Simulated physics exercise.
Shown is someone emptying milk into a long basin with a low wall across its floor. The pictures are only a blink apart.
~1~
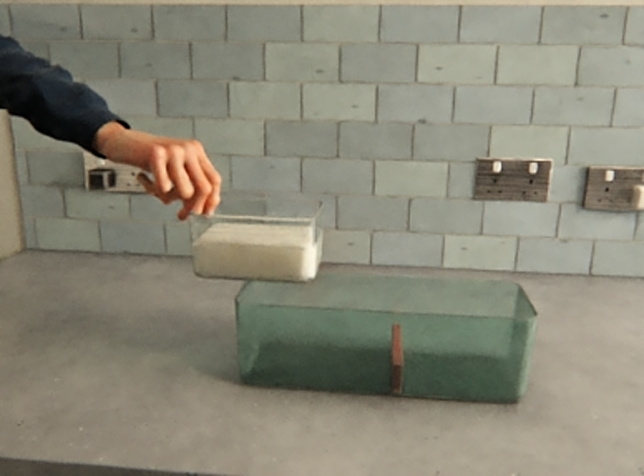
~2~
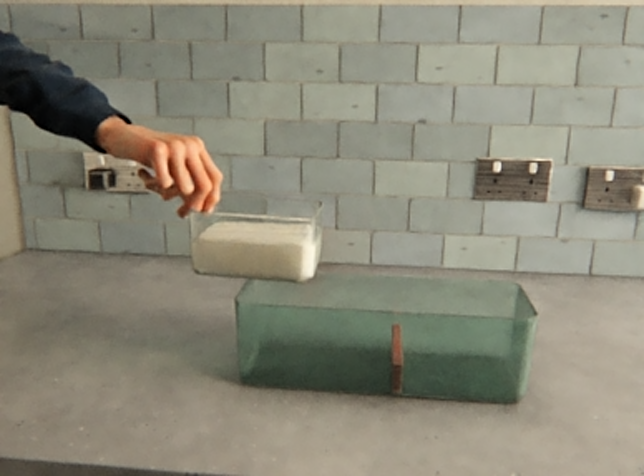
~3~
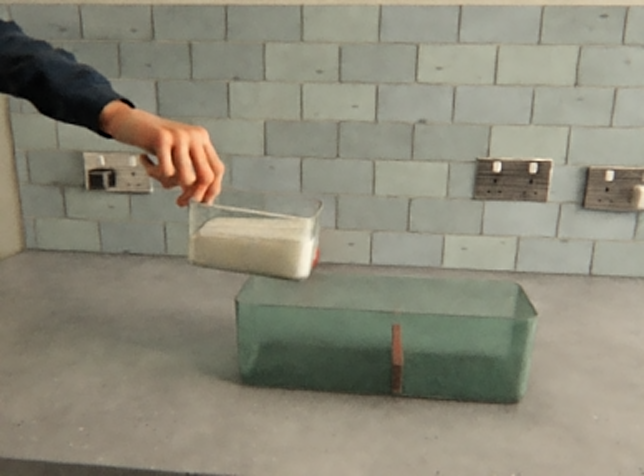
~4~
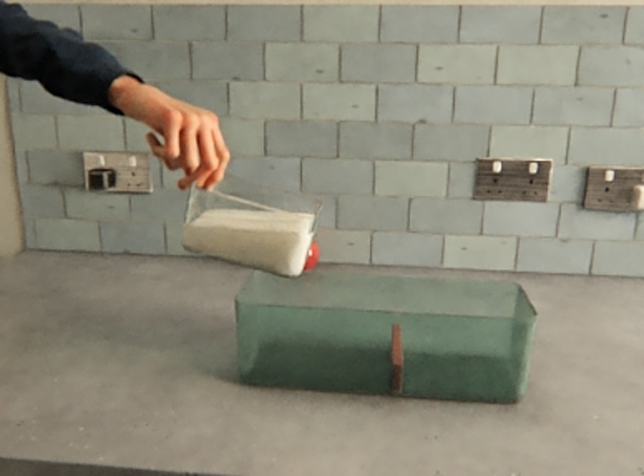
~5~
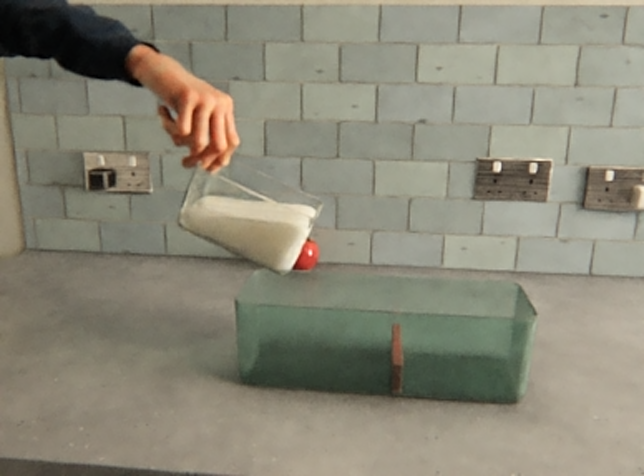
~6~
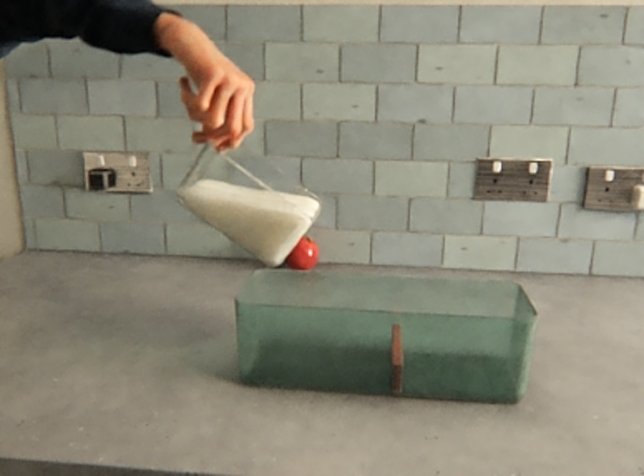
Hand tilting a clear container of milk rightward above a long green basin with a low wall, a red ball coming into view.
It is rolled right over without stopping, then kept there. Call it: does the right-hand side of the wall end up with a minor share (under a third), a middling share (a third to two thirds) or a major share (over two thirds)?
The right side gets a middling share.
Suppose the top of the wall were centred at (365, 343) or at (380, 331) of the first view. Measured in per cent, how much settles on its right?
Near 80 % and 75 %.
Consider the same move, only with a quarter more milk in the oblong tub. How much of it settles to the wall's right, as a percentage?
Estimate: Close to 50 per cent.
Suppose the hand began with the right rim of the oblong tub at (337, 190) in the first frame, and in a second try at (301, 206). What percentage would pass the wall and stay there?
Close to 75 in a hundred, and close to 25 in a hundred.
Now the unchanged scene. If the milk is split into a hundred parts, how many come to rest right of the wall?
Near 50 in a hundred.
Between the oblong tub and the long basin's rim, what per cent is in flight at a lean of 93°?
Near 50 %.
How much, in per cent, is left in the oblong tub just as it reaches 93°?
Roughly 35 in a hundred.
A moment on, the oblong tub is tipped on its side and 33 per cent is still to pour, 17 is left of the wall and 0 right of it.
Next, the oblong tub is tipped right over and 4 per cent is still to pour, 26 is left of the wall and 54 right of it.
Then the oblong tub is tipped right over and 0 per cent is still to pour, 48 is left of the wall and 48 right of it.
Later the oblong tub is tipped right over and 0 per cent is still to pour, 48 is left of the wall and 48 right of it.
Finally, 48 per cent lies left of the wall, 48 right of it and 4 outside.
